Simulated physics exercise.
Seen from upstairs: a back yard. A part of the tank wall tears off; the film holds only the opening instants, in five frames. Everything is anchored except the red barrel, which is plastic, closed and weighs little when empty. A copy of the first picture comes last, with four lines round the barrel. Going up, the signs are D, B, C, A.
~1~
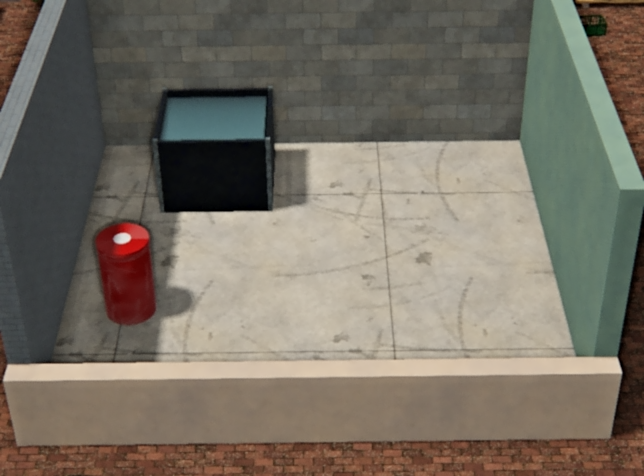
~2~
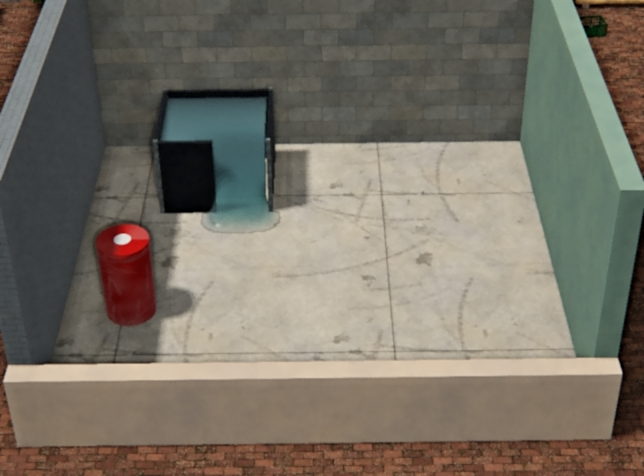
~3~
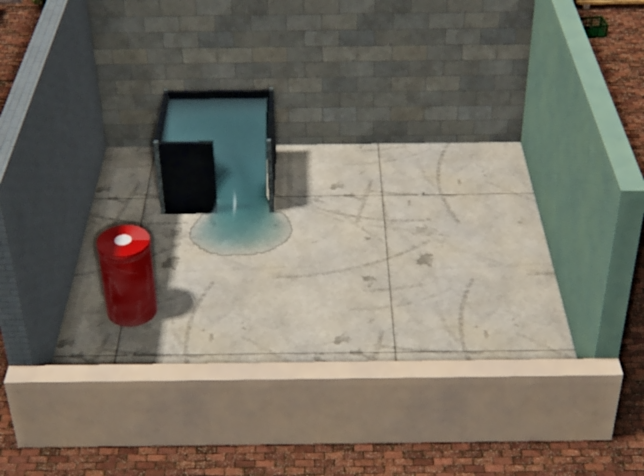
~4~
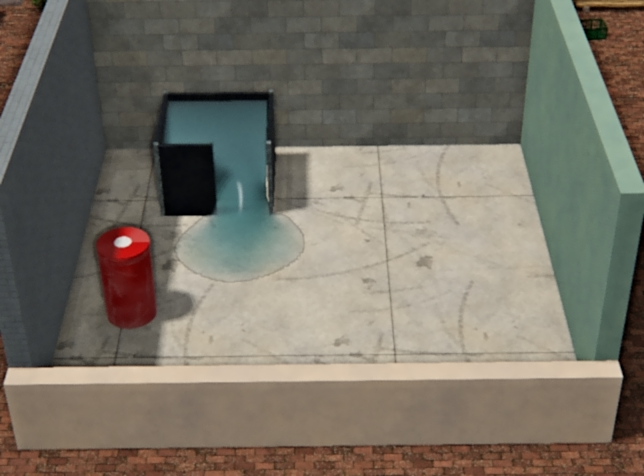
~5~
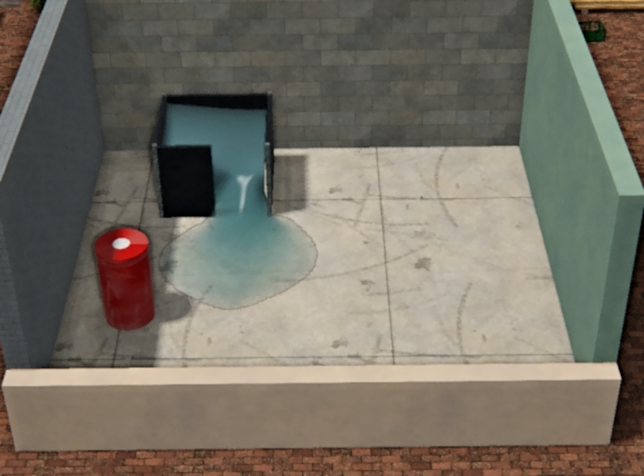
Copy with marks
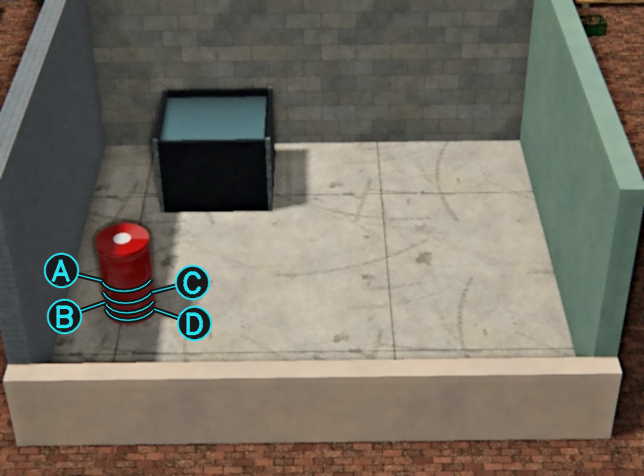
A walled back yard with a pale concrete floor is seen from upstairs, looking down. A black-sided tank of blue-green water stands at the back left, with a red barrel in front of it, a grey wall at left and a green one at right. Water pours through an opening in the tank's front and spreads in a widening puddle, its edge nearing the barrel, while the camera shifts very slightly.
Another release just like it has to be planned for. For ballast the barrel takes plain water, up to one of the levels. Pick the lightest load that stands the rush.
The answer is line B.
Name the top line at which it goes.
That is line D.
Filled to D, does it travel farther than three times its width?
No, less.
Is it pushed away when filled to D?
Yes, it does.
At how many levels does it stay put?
Three of them.
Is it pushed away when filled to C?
No.
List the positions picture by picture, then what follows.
Lid of the red barrel at (122, 239); tank full, its middle at (215, 120).
Water covers 1 % of the ground and is seen nearest the barrel at (211, 220).
Water covers 3 % of the ground and is seen nearest the barrel at (204, 241).
Water covers 6 % of the ground and is seen nearest the barrel at (206, 270).
Lid of the red barrel at (121, 244); water covers 9 % of the ground and is seen nearest the barrel at (176, 279).
On the marked copy, A at (124, 291); B at (127, 312); C at (125, 303); D at (128, 320); from the bottom up D, B, C, A.
With A, it does not move.
With B, it does not move.
With C, it does not move.
With D, it is pushed about its own width away.
